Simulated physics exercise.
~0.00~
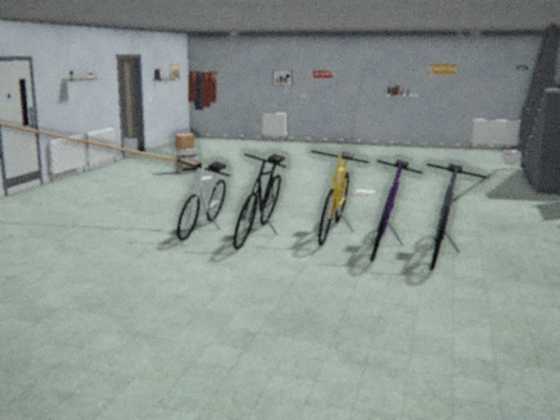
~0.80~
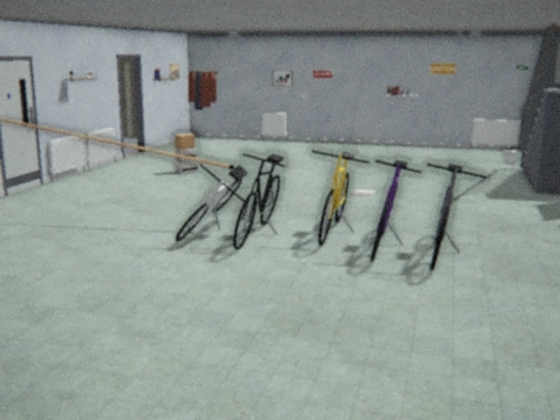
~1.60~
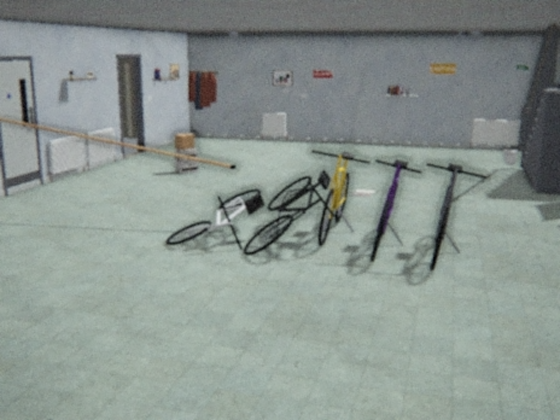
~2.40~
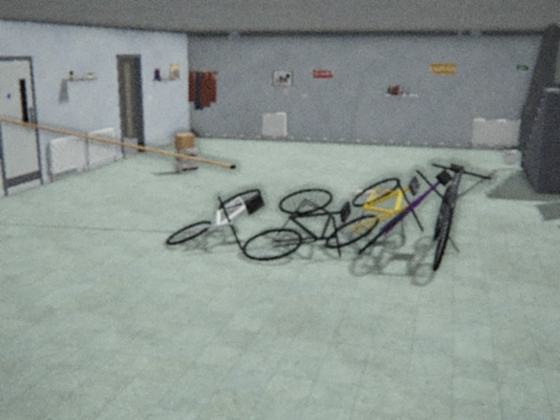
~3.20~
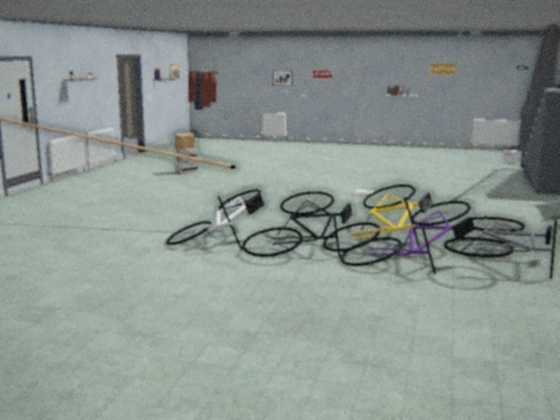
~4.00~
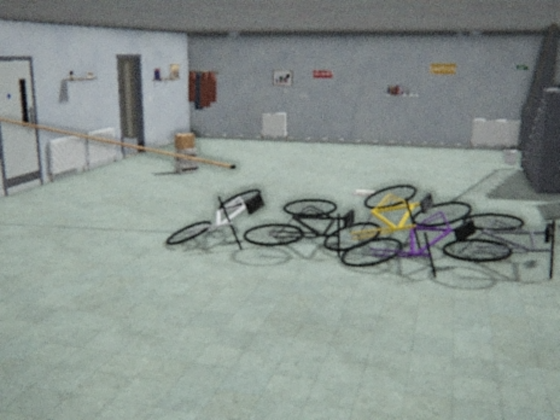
A pole nudges the nearest bicycle, and all five topple rightward in turn, ending flat.
